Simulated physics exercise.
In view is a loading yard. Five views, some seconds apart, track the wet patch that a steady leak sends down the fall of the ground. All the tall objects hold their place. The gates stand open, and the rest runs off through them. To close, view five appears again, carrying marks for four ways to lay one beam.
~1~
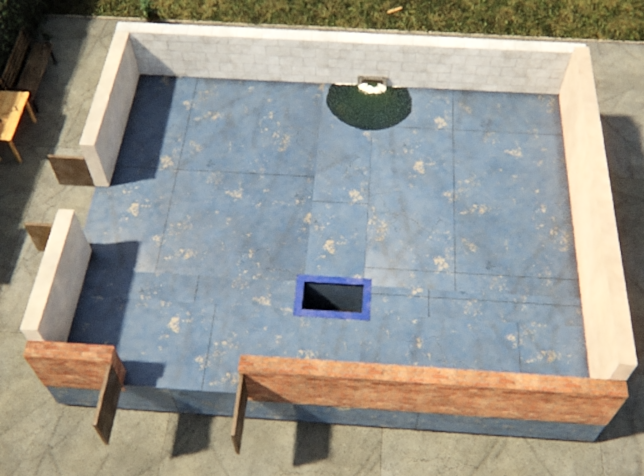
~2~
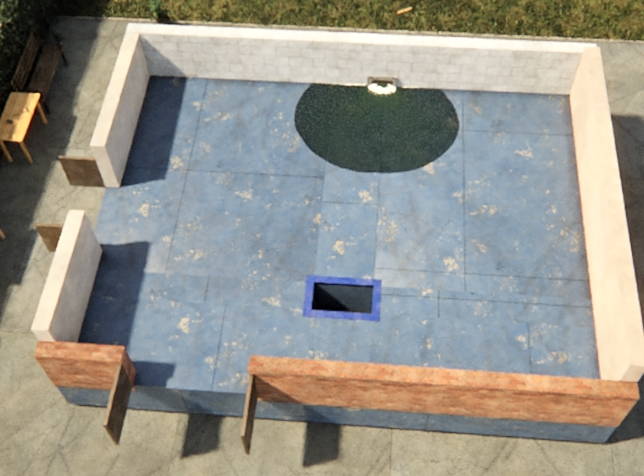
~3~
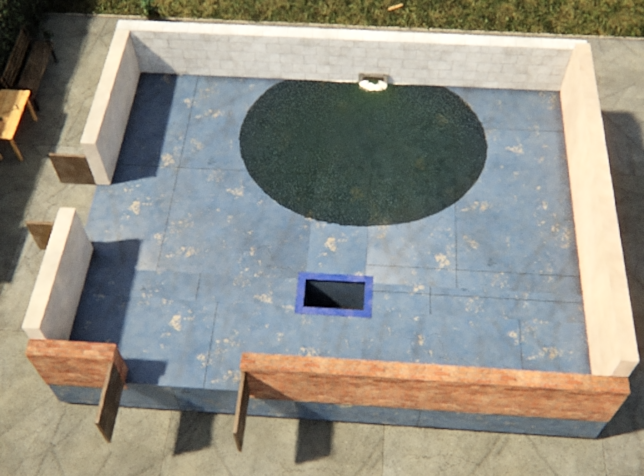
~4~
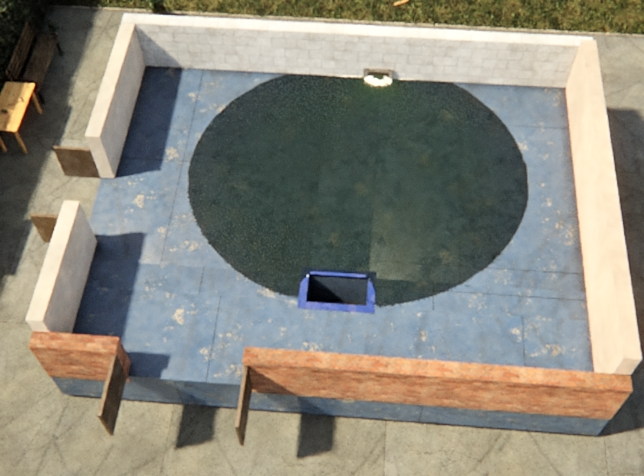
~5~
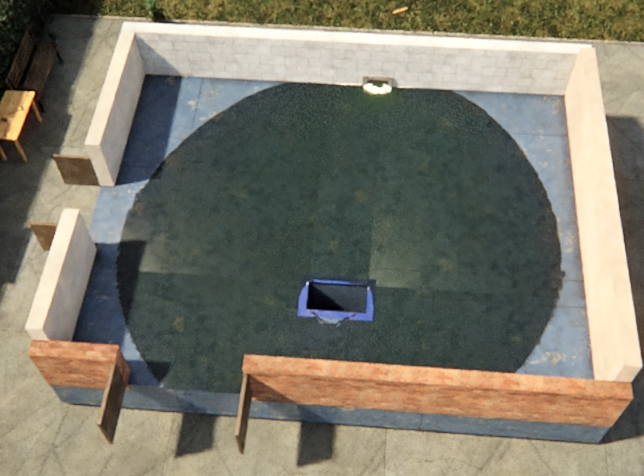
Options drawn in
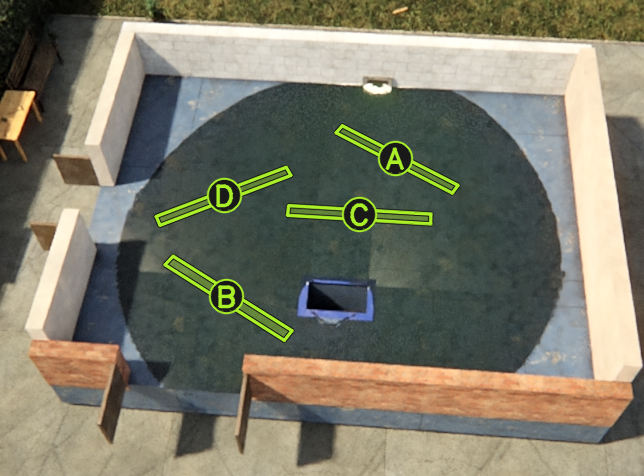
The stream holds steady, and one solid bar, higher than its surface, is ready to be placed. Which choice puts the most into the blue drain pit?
Spot B.
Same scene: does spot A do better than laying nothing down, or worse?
It is worse.
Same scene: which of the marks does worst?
Spot C.
On the marked copy, A from (339, 129) to (455, 189); B from (169, 260) to (288, 335); C from (288, 210) to (430, 218); D from (158, 220) to (288, 171).
With A, about 21 % of the stream goes into the blue drain pit, about 79 % out by the gates.
With B, about 49 % of the stream goes into the blue drain pit, about 50 % out by the gates.
With C, about 12 % of the stream goes into the blue drain pit, about 88 % out by the gates.
With D, about 31 % of the stream goes into the blue drain pit, about 67 % out by the gates.
